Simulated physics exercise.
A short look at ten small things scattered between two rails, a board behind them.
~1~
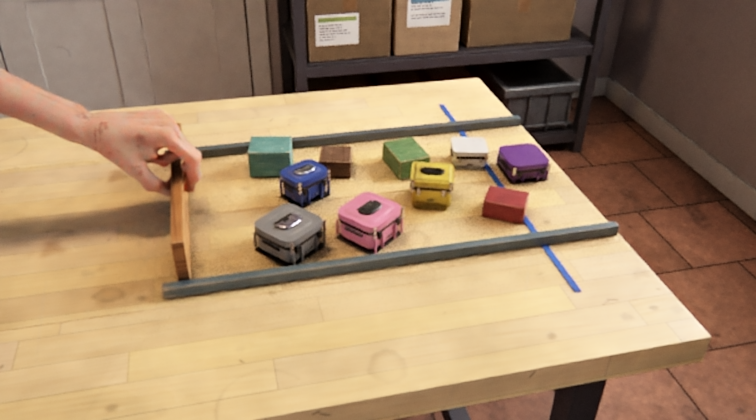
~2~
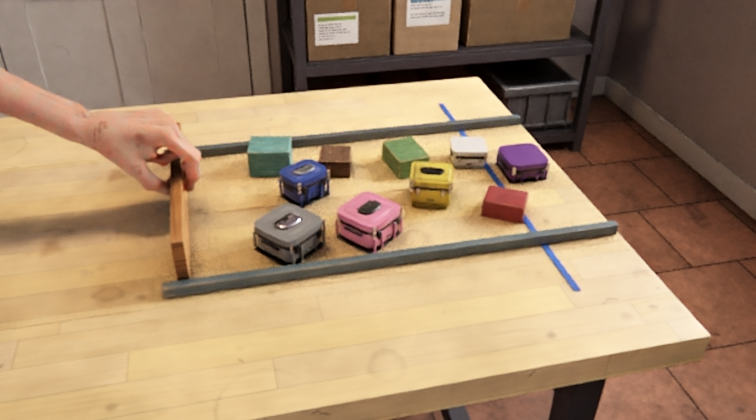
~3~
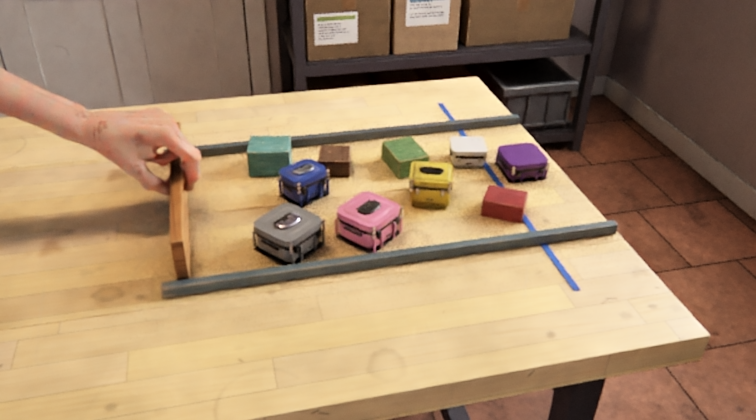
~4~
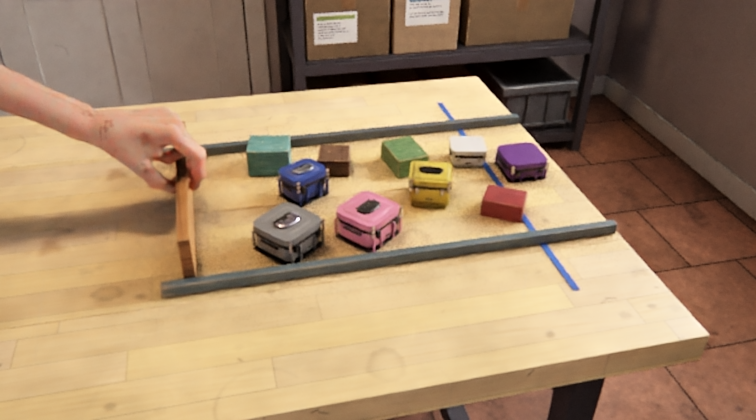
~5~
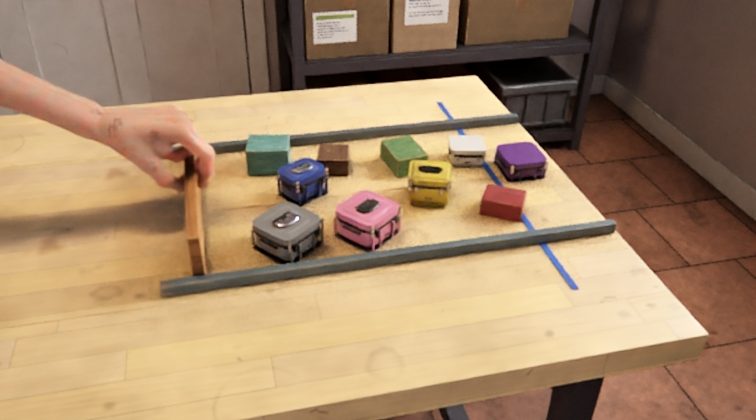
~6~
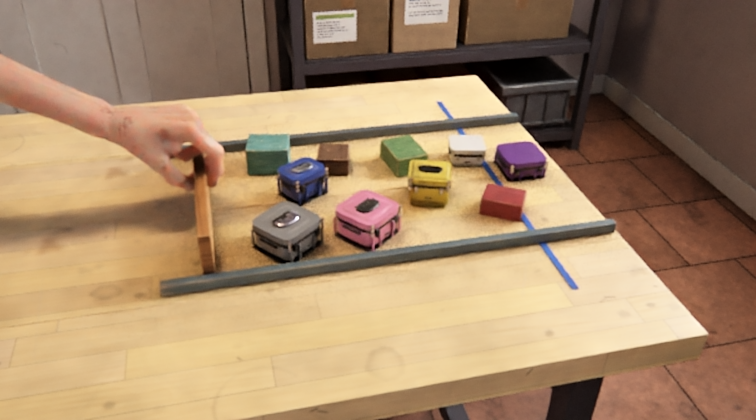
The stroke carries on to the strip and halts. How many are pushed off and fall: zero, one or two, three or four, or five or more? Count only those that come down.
In the end the number that fall off is three or four.
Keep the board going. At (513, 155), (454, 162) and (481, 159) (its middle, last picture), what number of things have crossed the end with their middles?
Past the end: 5, 1 and 3.
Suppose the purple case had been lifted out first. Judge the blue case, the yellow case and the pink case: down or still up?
The blue case survives; the yellow case remains up; the pink case remains up.
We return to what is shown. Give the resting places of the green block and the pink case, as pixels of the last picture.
About (552, 156), and the other about (593, 198).
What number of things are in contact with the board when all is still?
That makes 3.
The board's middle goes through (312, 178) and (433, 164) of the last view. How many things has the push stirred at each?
First 5, then 10.
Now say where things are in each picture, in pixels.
Purple case (522, 164); red block (506, 204); white case (469, 154); board (180, 195); tape (496, 179), in the first frame.
Red block (505, 204); pink case (369, 221), in the second frame.
White case (468, 153); yellow case (431, 184), in the third frame.
Purple case (521, 163); grey case (288, 234), in the fourth frame.
Red block (503, 203); blue case (302, 181), in the fifth frame.
Purple case (520, 162); red block (503, 202); white case (466, 152); board (202, 190); tape (494, 176), in the sixth frame.
Soon after, none off yet; purple case at rest near (520, 162); red block at rest near (503, 202); white case at rest near (466, 152).
Then, none off yet; purple case moved about its own width near (556, 166); red block moved about its own width near (542, 196); white case moved about its own width near (517, 153).
At rest, the number that fall off is three or four; fallen, white case, red block and purple case.
